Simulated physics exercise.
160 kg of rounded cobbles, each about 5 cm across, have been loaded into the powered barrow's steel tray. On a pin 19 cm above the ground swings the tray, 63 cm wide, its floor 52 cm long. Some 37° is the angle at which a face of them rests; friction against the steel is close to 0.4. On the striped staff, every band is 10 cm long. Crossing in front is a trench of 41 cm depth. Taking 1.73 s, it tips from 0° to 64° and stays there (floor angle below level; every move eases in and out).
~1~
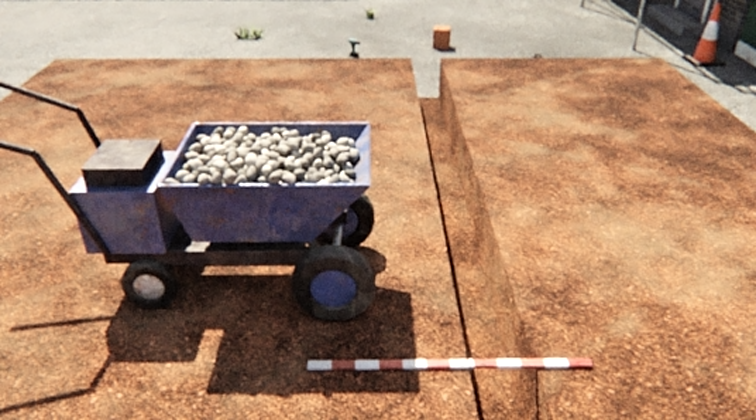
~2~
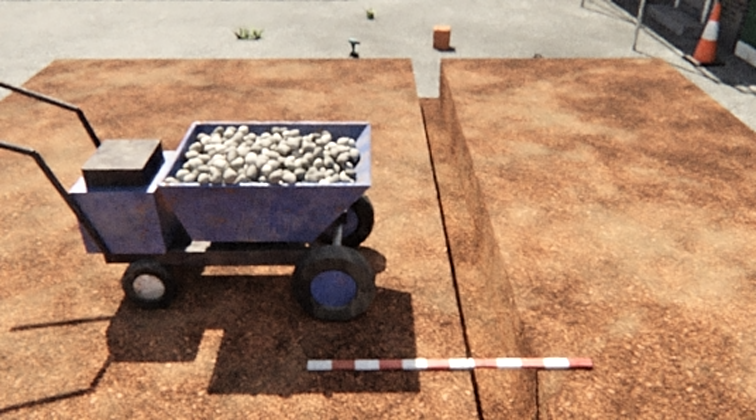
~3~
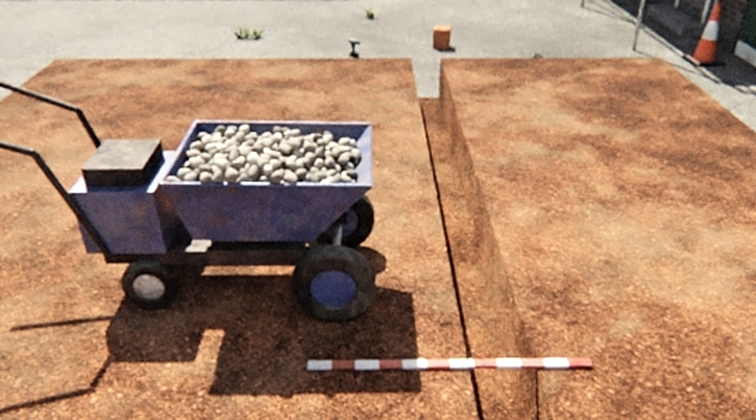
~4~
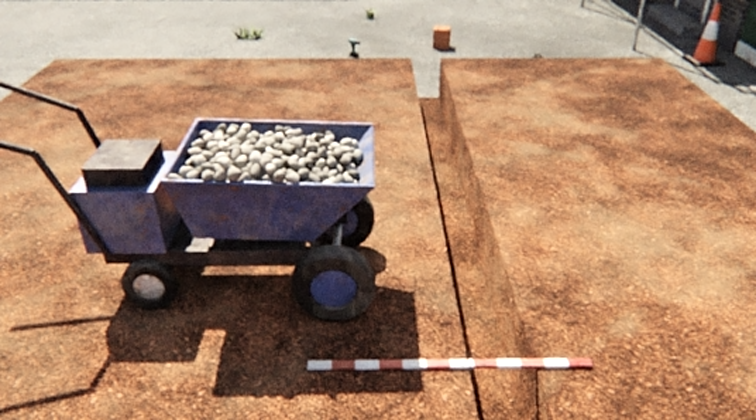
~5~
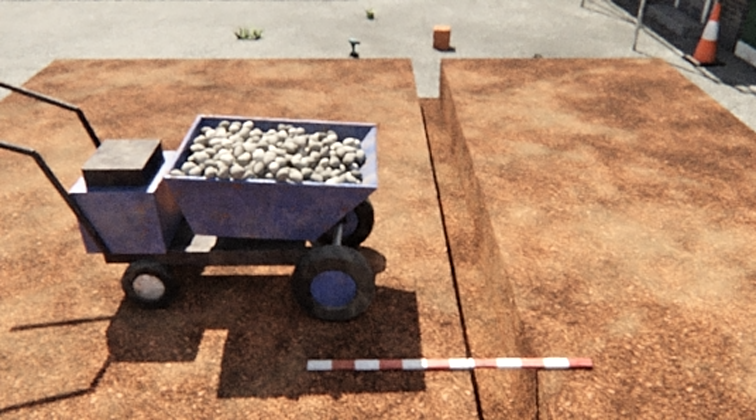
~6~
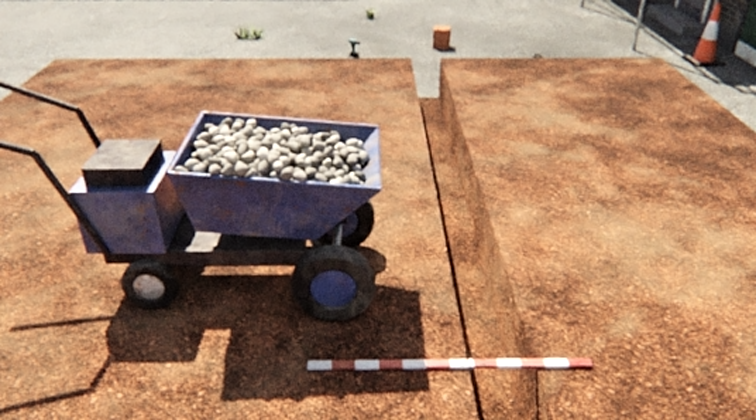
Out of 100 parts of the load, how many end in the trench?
Some 90 out of 100.
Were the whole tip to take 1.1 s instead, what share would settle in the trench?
Then some 85 per cent would.
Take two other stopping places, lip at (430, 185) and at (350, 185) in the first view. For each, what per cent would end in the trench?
Near 40 then near 95 percent.
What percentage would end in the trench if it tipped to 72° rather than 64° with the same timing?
Close to 90 per cent then.
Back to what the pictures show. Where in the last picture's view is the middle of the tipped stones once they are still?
Look at roughly (479, 320).
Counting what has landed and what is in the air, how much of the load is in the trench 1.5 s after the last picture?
Around 35 per cent of it, at that instant.
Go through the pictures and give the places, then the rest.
In the first frame, the tray is at 0°, its lip at (369, 186); the top of the load is at (271, 145).
In the second frame, lip at (370, 186), floor tilted 0°, highest stones at (271, 144).
In the third frame, lip at (371, 186), floor tilted 1°, highest stones at (258, 144).
In the fourth frame, the tray is at 2°, its lip at (374, 187); the top of the load is at (260, 143).
In the fifth frame, the tray is at 3°, its lip at (377, 188); the top of the load is at (245, 142).
In the sixth frame, the tray is at 5°, its lip at (381, 189); the top of the load is at (245, 138).
Then, 1.0 s after the last picture the floor is at 54°, 100 % in the tray; the foremost stones are at (451, 215).
Then, 1.5 s after the last picture the floor is at 64°, 62 % in the tray, 35 % in the trench, 3 % past the trench; the foremost stones are at (540, 270).
Then, 1.9 s after the last picture the floor is at 64°, 38 % in the tray, 1 % short of the trench, 54 % in the trench, 7 % past the trench; the foremost stones are at (605, 290).
Then, 3.8 s after the last picture the floor is at 64°, 2 % in the tray, 90 % in the trench, 8 % past the trench; the foremost stones are at (640, 297).
